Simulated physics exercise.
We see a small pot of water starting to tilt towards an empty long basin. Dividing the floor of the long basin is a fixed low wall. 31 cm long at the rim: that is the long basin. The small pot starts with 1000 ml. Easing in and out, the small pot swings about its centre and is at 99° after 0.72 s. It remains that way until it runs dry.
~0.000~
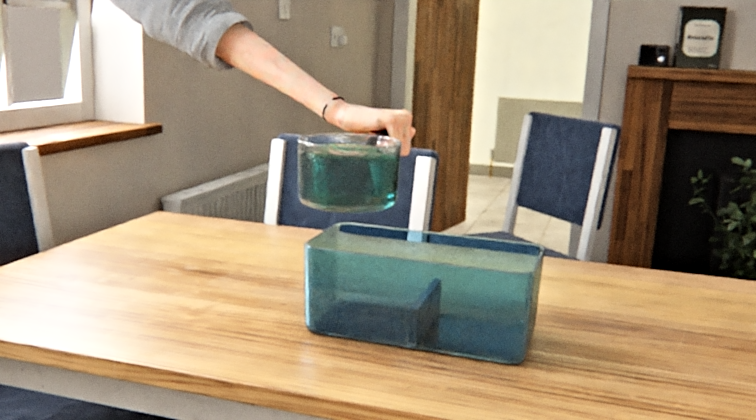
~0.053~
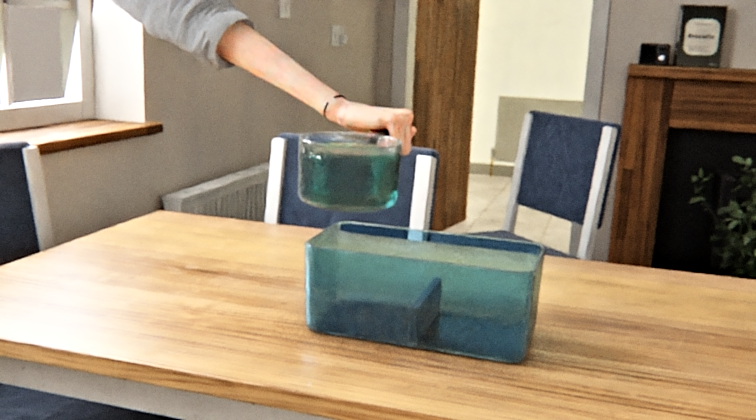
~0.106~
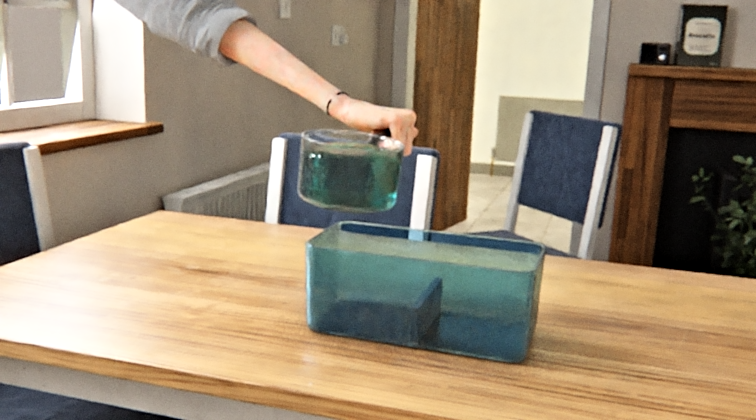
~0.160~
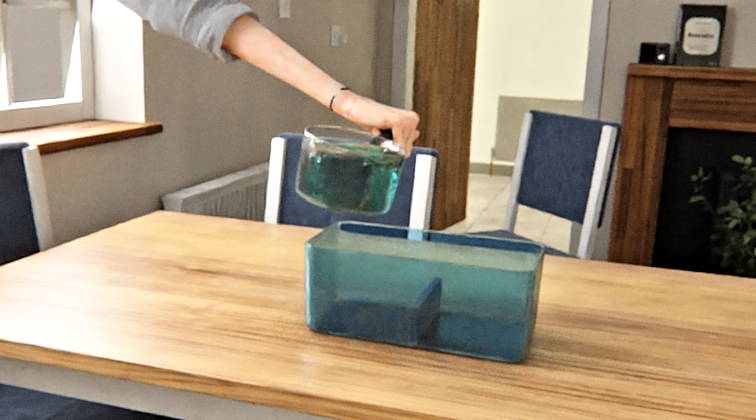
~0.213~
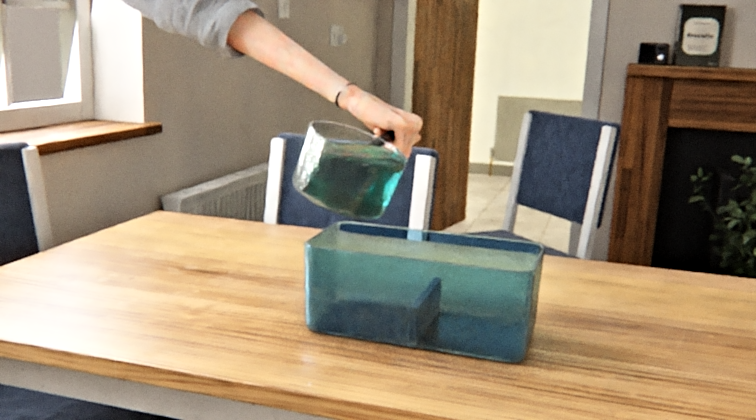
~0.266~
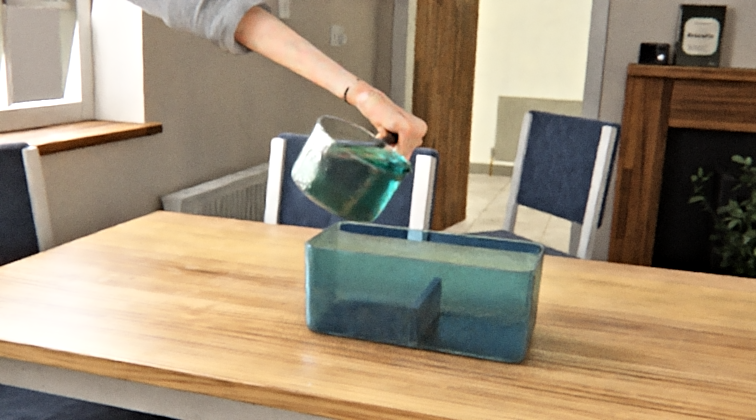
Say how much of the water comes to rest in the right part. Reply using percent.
About 54 per cent comes to rest there.
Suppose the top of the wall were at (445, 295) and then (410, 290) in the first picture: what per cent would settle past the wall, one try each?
One try each: Around 20 percent and then around 80 percent.
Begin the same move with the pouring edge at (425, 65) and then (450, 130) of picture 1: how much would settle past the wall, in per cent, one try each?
90 then 90 %.
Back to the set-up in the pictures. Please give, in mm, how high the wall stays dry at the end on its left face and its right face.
Left side: Around 30 mm. Right side: Around 24 mm.
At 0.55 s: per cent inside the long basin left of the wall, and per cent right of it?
About 6 left, 26 right.
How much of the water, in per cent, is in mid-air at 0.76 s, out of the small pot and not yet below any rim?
Near 4 in a hundred.
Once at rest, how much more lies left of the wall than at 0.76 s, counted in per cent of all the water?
It comes to some 16 per cent.
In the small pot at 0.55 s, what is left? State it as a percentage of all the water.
About 44 percent.
By 0.55 s the tilt is 86° and 43 per cent is still to pour, 6 is left of the wall and 25 right of it.
By 0.76 s the tilt is 99° and 11 per cent is still to pour, 29 is left of the wall and 55 right of it.
By 0.98 s the tilt is 99° and 2 per cent is still to pour, 42 is left of the wall and 54 right of it.
By 1.22 s the tilt is 99° and 0 per cent is still to pour, 45 is left of the wall and 54 right of it.
At rest 45 per cent lies left of the wall, 54 right of it and 1 outside.
